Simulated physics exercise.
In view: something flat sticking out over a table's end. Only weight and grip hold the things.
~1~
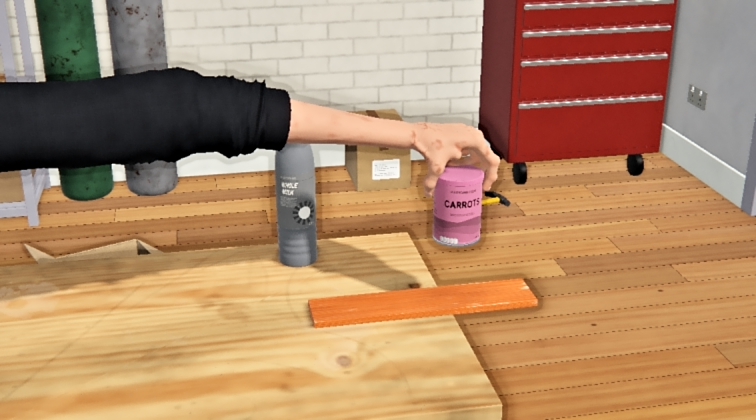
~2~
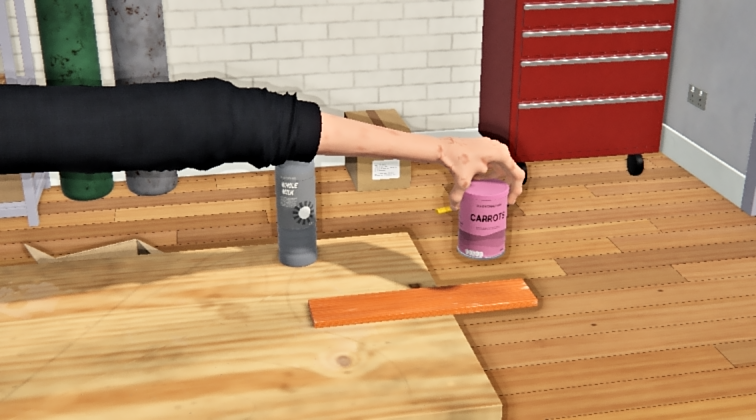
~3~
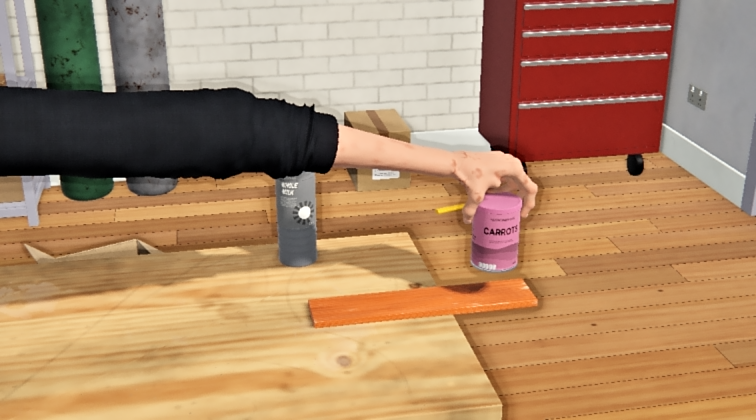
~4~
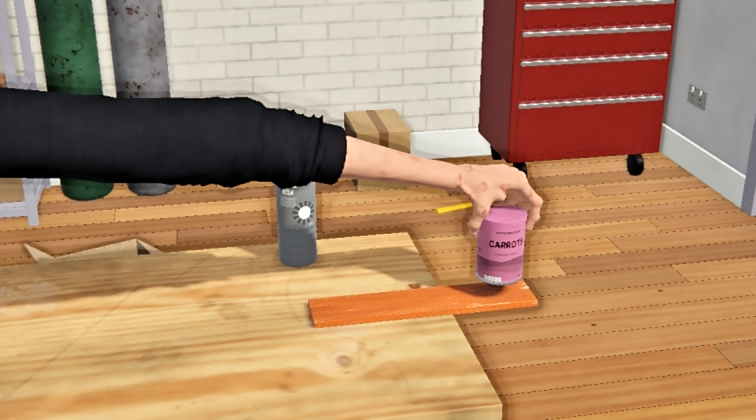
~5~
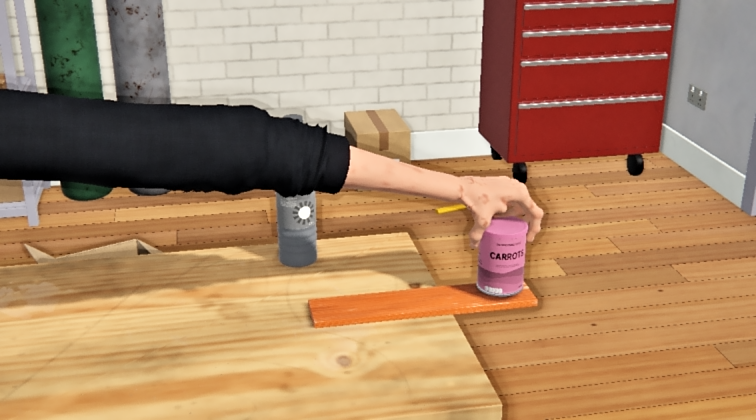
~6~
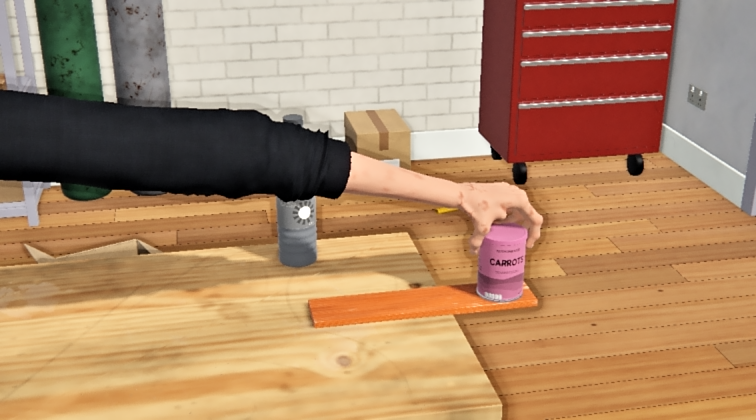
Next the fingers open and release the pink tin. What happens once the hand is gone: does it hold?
The plank comes down.
Then, 0.40 s later than the last frame, pink tin now down on the floor or falling; orange plank tilted by 69°.
Then, 0.60 s later than the last frame, orange plank now down on the floor or falling.
Then, 0.90 s later than the last frame, things are still on the move.
When it is over, down on the floor or falling, pink tin and orange plank; grey bottle as before. The plank tips off the edge.
